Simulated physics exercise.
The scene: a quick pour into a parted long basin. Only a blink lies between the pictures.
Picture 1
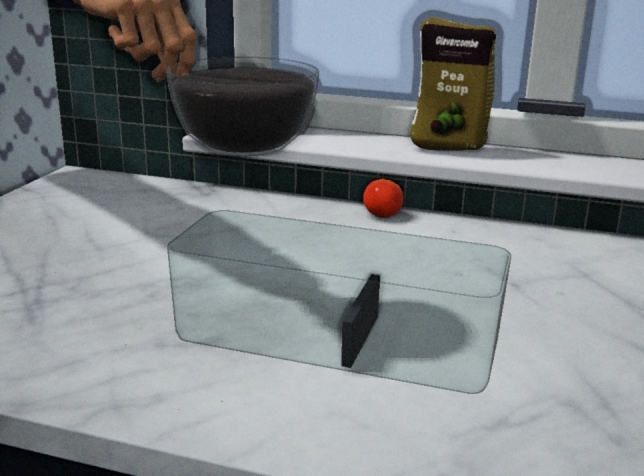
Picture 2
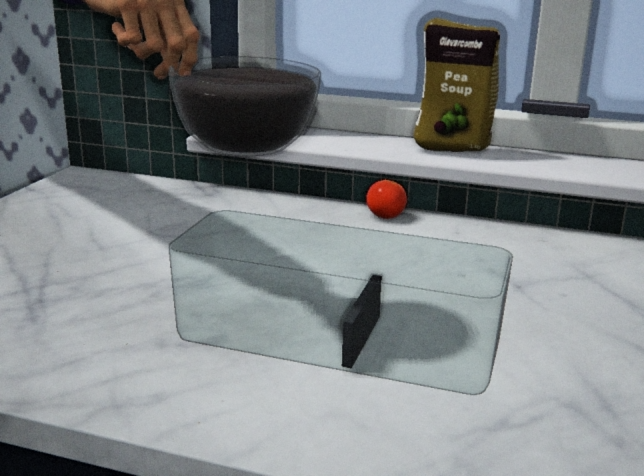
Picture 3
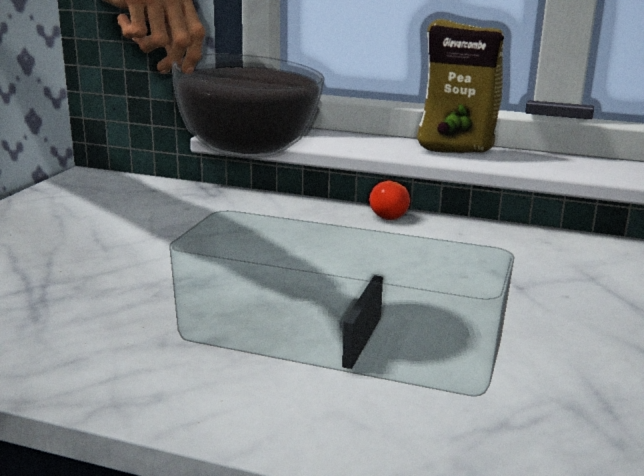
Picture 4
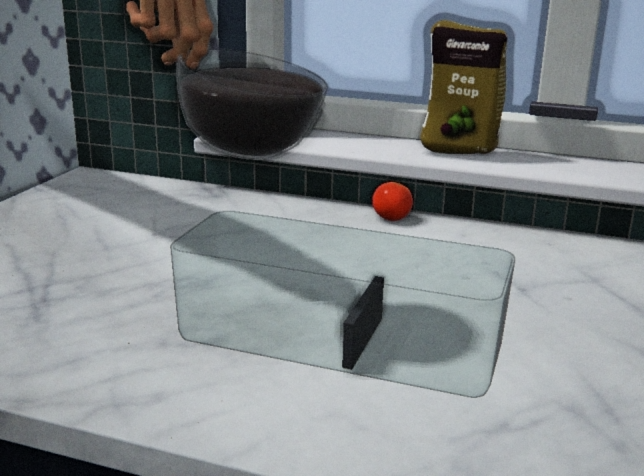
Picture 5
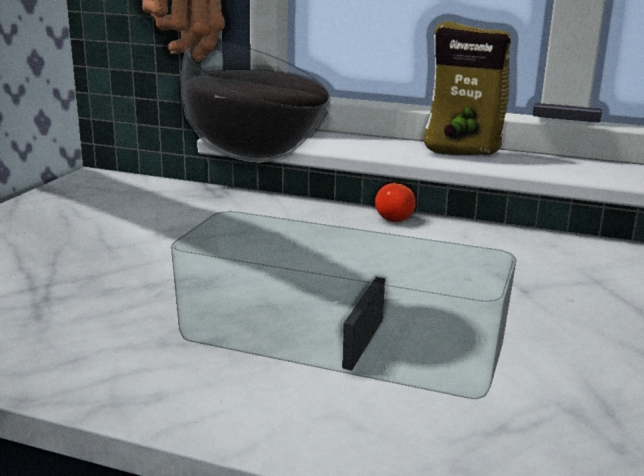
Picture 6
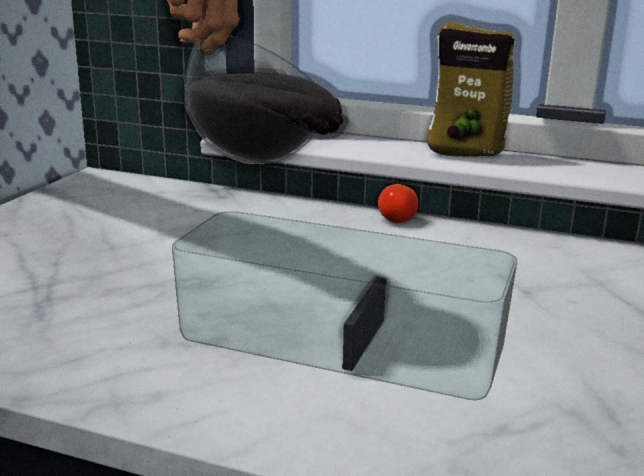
On a marble kitchen counter by a window, a hand tilts a glass bowl of dark contents steadily to the right above a clear, divided basin, while a red ball and a pea soup packet stay in the background.
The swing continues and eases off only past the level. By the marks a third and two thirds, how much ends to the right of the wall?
The share right of the wall is from a third to two thirds.
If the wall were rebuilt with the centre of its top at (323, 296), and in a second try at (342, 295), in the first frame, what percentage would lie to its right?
First some 85, then 70 per cent.
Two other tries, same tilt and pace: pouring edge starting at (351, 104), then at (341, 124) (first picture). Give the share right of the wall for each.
The first gives 75 %, the second 65 %.
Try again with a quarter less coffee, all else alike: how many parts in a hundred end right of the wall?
Near 40 %.
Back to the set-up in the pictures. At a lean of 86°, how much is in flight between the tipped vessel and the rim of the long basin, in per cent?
It comes to 40 per cent or so.
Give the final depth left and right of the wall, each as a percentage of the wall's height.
Near 30 on the left, 50 on the right.
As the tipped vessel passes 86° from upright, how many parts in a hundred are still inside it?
Near 25 %.
A moment on, the tilt is 86° and 25 per cent is still to pour, 5 is left of the wall and 31 right of it.
Next, the tilt is 103° and 2 per cent is still to pour, 40 is left of the wall and 50 right of it.
Then the tilt is 103° and 0 per cent is still to pour, 45 is left of the wall and 51 right of it.
Later the tilt is 103° and 0 per cent is still to pour, 45 is left of the wall and 51 right of it.
Finally, 45 per cent lies left of the wall, 51 right of it and 3 outside.
